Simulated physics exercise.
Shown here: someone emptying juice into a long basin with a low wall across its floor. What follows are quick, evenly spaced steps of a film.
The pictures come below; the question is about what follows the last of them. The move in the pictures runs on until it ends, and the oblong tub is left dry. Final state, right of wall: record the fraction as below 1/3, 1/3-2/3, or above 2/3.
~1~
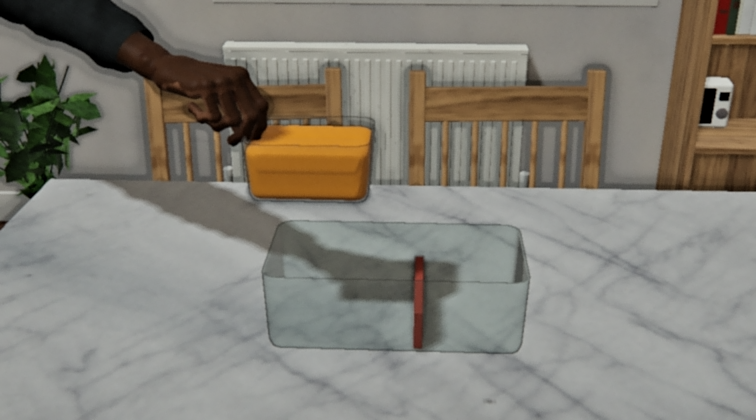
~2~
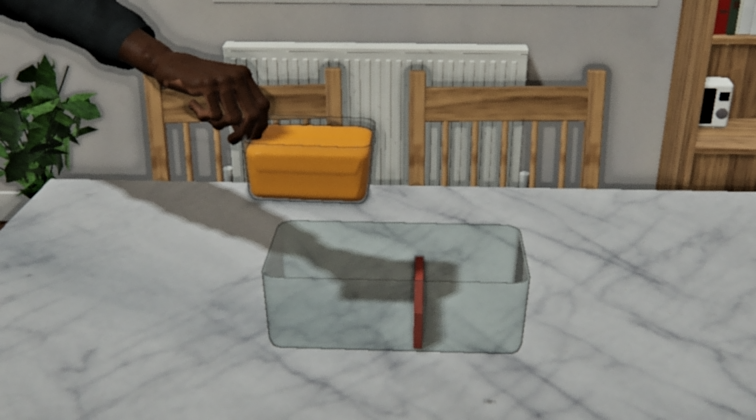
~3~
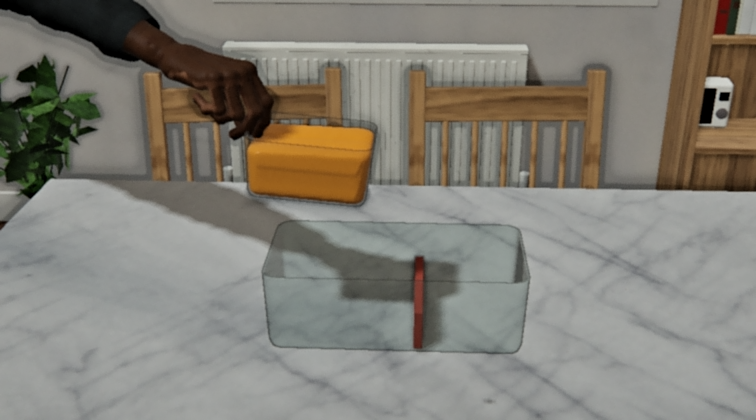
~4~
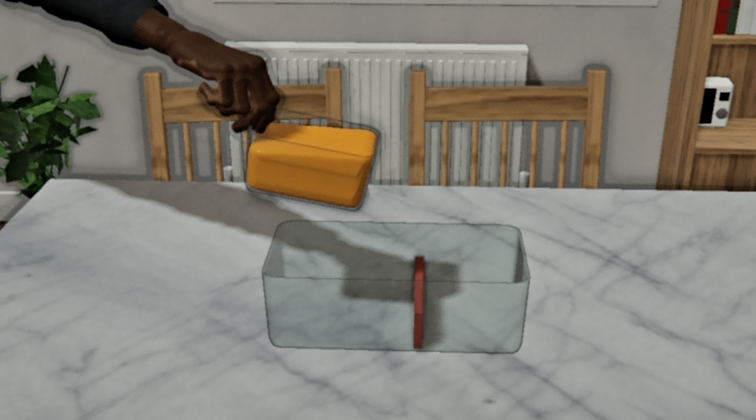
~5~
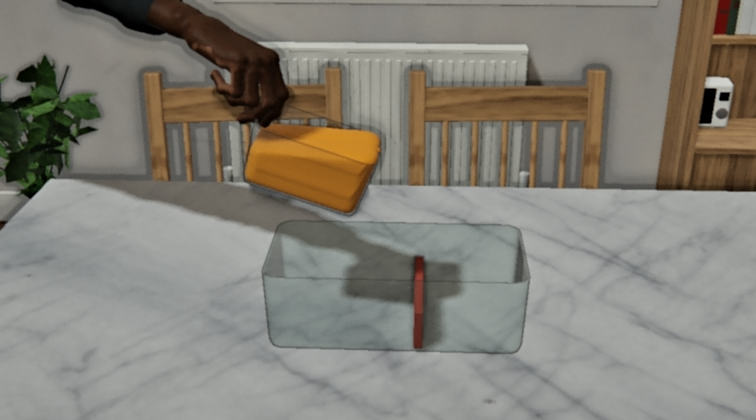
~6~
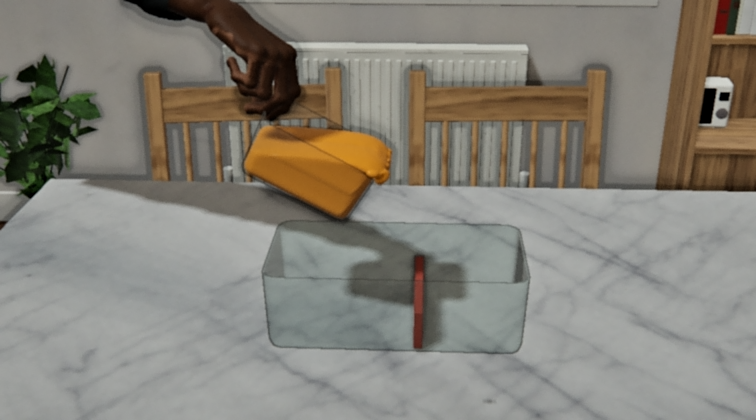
Recorded: 1/3-2/3.
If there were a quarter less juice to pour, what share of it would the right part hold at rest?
That share would be some 35 parts in a hundred.
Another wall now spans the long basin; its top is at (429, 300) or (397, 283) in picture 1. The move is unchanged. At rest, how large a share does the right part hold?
40 % then 75 %, approximately.
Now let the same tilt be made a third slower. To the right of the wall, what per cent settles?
Close to 65 out of every hundred.
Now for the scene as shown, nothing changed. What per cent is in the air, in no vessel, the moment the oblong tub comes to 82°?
Something like 35 per cent of it.
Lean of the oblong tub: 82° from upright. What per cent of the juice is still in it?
Close to 25 per cent.
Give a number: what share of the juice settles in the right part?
Close to 55 percent.
A moment on, the oblong tub is tipped on its side and 27 per cent is still to pour, 6 is left of the wall and 34 right of it.
Next, the oblong tub is tipped right over and 7 per cent is still to pour, 35 is left of the wall and 51 right of it.
Then the oblong tub is tipped right over and 1 per cent is still to pour, 42 is left of the wall and 53 right of it.
Later the oblong tub is tipped right over and 0 per cent is still to pour, 45 is left of the wall and 53 right of it.
In the end 45 per cent lies left of the wall, 53 right of it and 2 outside.
